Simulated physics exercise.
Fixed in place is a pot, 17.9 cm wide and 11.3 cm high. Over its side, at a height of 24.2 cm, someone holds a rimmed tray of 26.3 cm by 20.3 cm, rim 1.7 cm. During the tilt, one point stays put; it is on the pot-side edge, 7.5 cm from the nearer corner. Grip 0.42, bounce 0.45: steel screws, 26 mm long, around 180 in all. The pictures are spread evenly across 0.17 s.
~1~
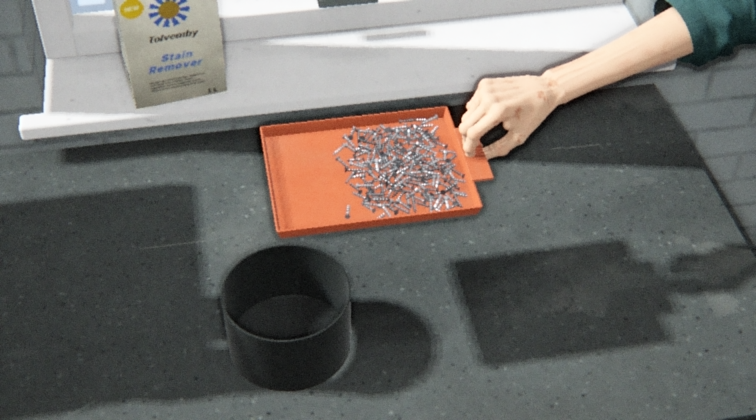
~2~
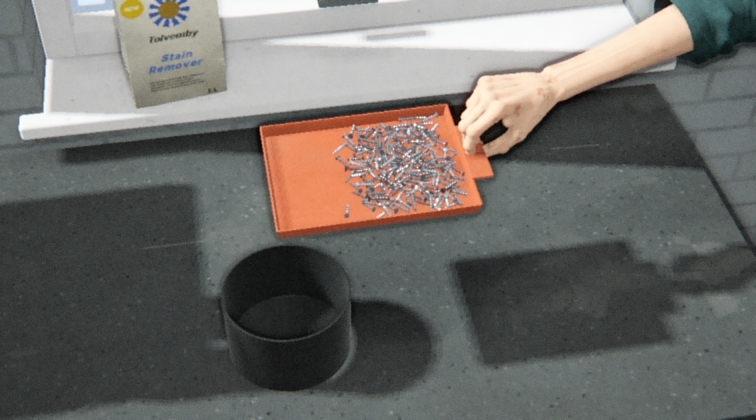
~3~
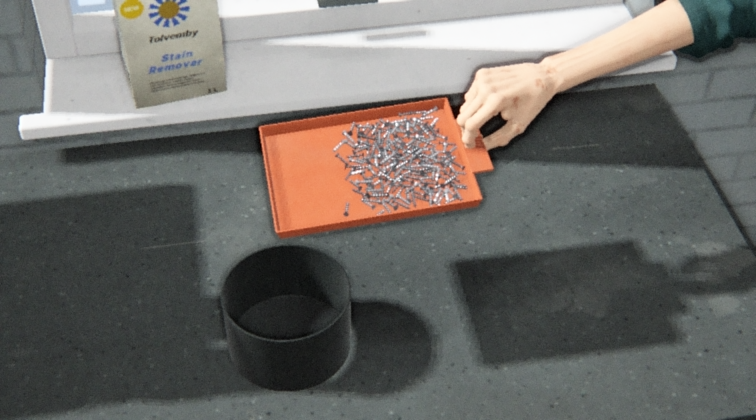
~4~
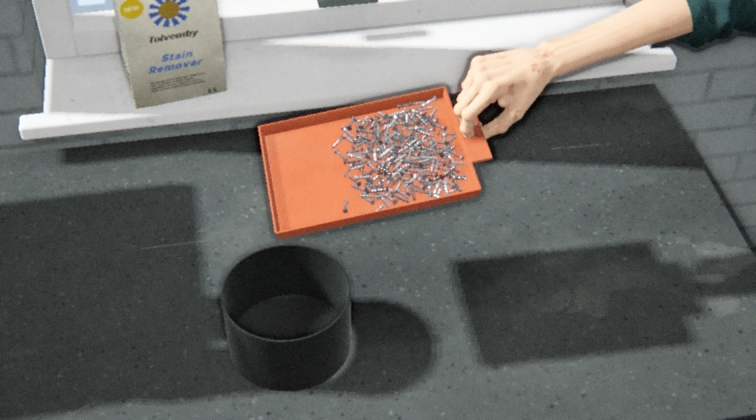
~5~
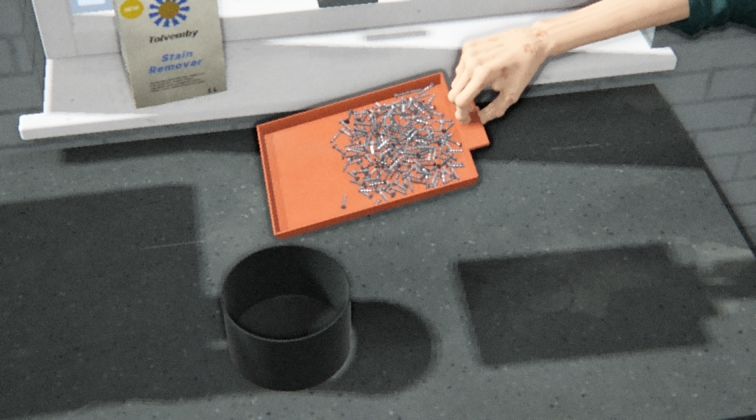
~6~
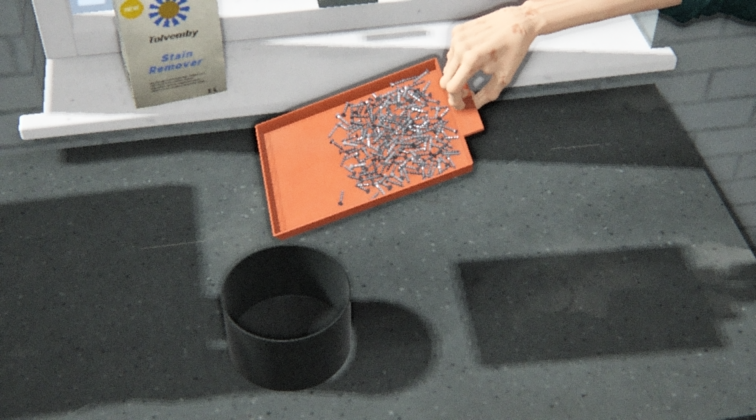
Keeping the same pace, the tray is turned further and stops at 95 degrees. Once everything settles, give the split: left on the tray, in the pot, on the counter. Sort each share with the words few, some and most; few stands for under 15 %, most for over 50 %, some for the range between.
The shares come out as follows. Left on the tray: Few. Pot: Some. Counter: Most.
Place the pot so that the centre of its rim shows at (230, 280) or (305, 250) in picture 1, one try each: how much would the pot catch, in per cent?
Try one: ~ 90 %; try two: ~ 5 %.
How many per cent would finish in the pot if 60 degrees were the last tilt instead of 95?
The pot would get around 25 per cent.
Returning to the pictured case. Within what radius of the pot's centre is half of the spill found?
That comes to near 22 cm.
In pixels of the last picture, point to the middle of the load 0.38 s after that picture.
Estimated centre of load: Around (258, 198).
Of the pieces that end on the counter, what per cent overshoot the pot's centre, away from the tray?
It comes to near 100 percent.
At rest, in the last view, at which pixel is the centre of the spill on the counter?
Somewhere around (146, 340), I'd say.
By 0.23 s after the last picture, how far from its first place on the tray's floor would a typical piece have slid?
By then it sits near 4 cm from where it began.
Then, 0.23 s after the last picture, tilt 57 degrees; the tray holds 100 %, the pot 0 %.
Then, 0.38 s after the last picture, tilt 83 degrees; the tray holds 85 %, the pot 0 %.
Then, 0.66 s after the last picture, tilt 95 degrees; the tray holds 0 %, the pot 25 %.
In the end, tray 0 %, pot 25 %, counter 75 %.
